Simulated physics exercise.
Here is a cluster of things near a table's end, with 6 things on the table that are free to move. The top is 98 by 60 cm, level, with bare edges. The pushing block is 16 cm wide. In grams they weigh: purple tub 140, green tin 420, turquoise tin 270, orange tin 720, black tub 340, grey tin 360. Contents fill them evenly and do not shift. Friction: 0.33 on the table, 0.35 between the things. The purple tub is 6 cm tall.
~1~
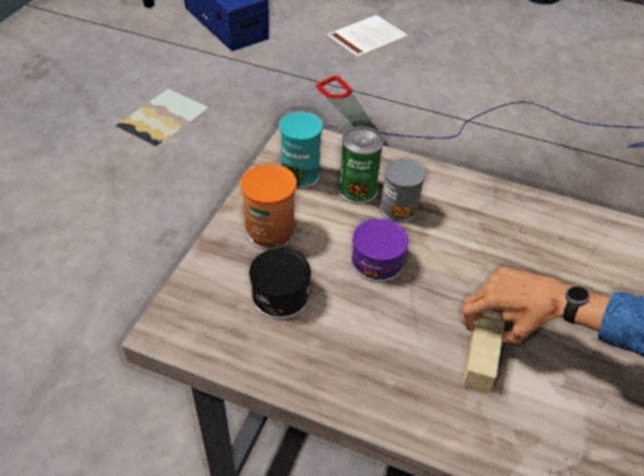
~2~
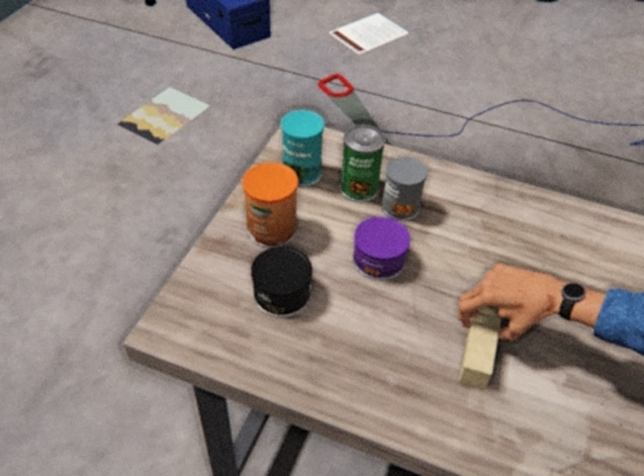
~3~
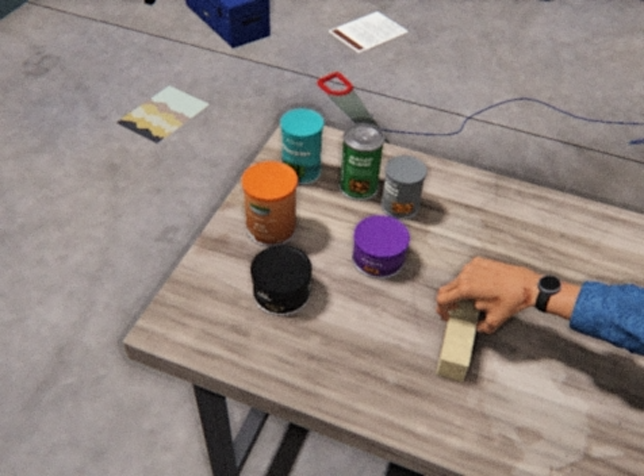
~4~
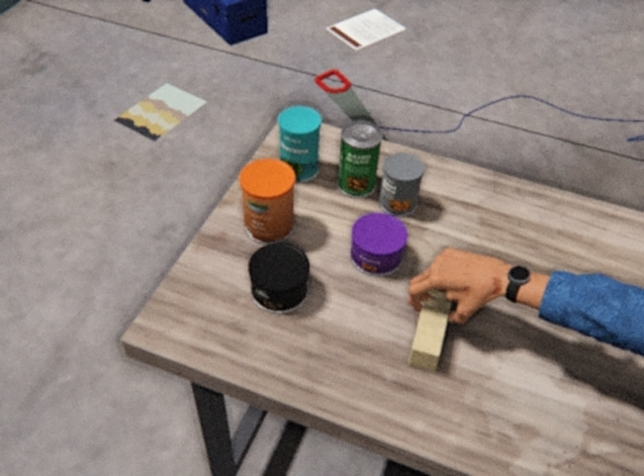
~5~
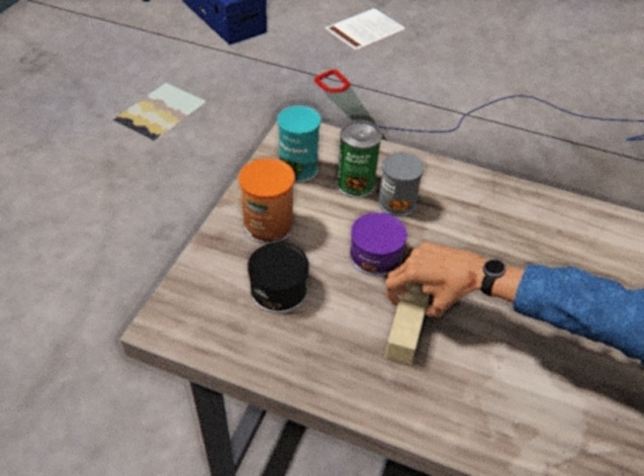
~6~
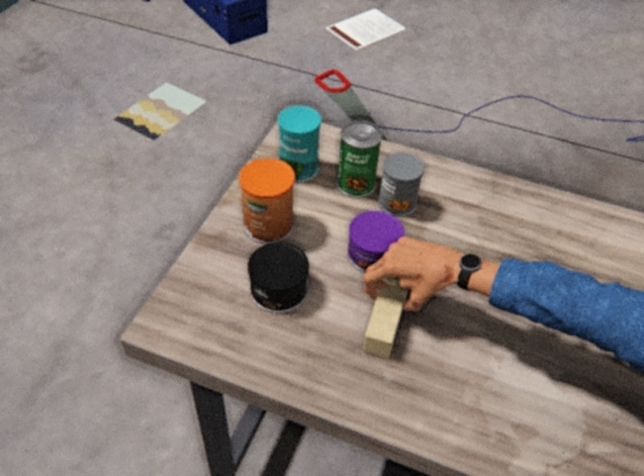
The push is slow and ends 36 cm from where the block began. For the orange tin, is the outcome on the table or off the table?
The orange tin remains on top.
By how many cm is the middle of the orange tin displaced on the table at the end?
About 1 cm.
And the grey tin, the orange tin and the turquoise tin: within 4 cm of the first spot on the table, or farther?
The grey tin stays put; the orange tin keeps its place; the turquoise tin holds its spot.
Then, 0.20 s on from there, block slid 19 cm; purple tub moved 3 cm.
Then, 0.60 s on from there, block slid 29 cm; black tub moved 3 cm; purple tub moved 3 cm.
Then, 0.70 s on from there, block slid 31 cm; black tub moved 6 cm; purple tub moved 3 cm.
Then, 0.90 s on from there, block slid 36 cm; black tub moved 10 cm; purple tub moved 3 cm.
In the end, not toppled but over 4 cm from the start, black tub; the other 5 under 4 cm from the start. At the end, from the last picture's camera, orange tin near (265, 198).
